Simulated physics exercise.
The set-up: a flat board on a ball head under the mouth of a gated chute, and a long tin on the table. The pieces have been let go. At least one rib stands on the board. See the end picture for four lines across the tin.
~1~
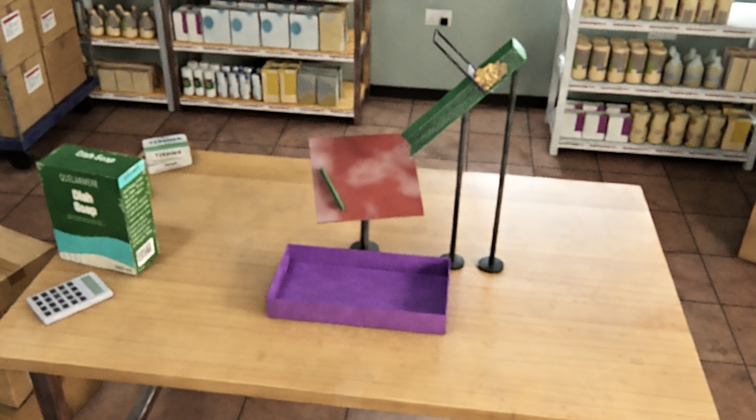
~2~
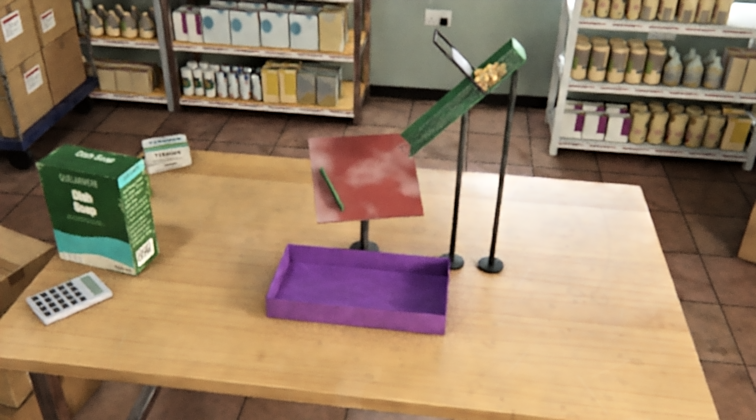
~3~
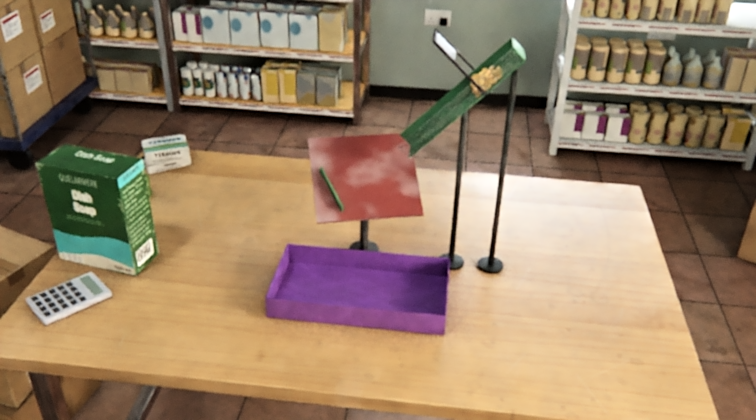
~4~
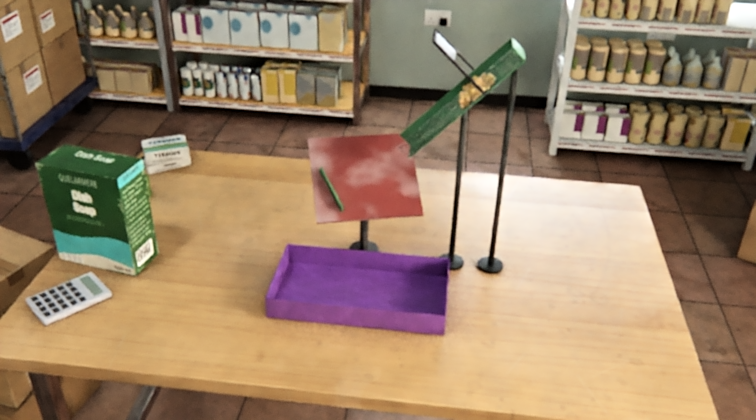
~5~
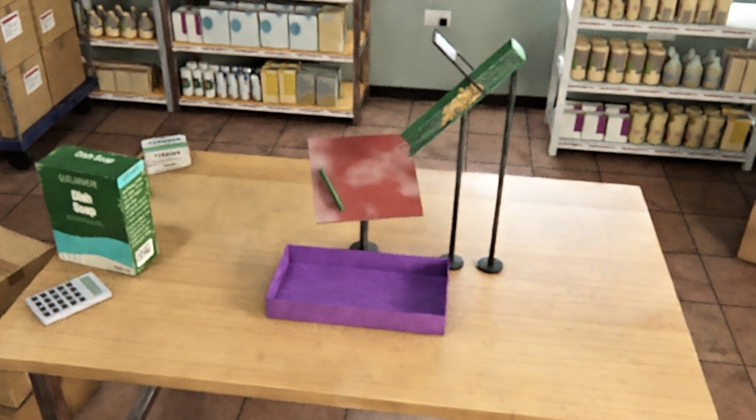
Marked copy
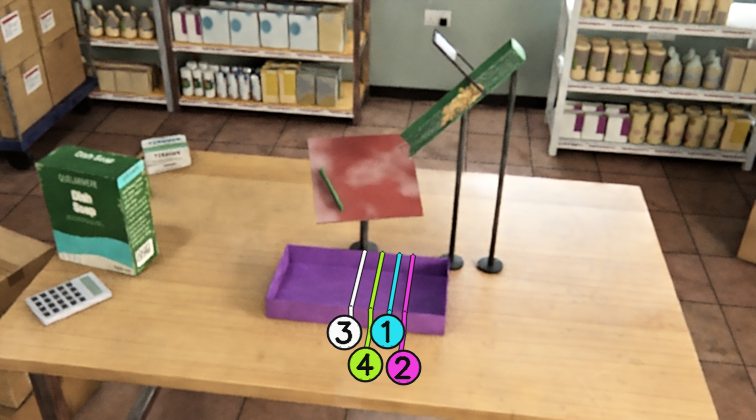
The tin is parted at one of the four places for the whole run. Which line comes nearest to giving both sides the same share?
3.
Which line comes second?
Line 4.
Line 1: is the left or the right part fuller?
More lands on the left.
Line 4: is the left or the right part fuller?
Left.
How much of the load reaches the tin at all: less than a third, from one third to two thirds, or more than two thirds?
More than two thirds.
On the marked copy, line 1 crosses the front rim at (389, 311); line 2 crosses the front rim at (404, 312); line 3 crosses the front rim at (351, 307); line 4 crosses the front rim at (370, 309).
With 1, of what is caught, nearly all on the left of the divider, a stray few on the right.
With 2, of what is caught, nearly all on the left of the divider, a stray few on the right.
With 3, of what is caught, about half on the left of the divider, about half on the right.
With 4, of what is caught, most on the left of the divider, about a quarter on the right.
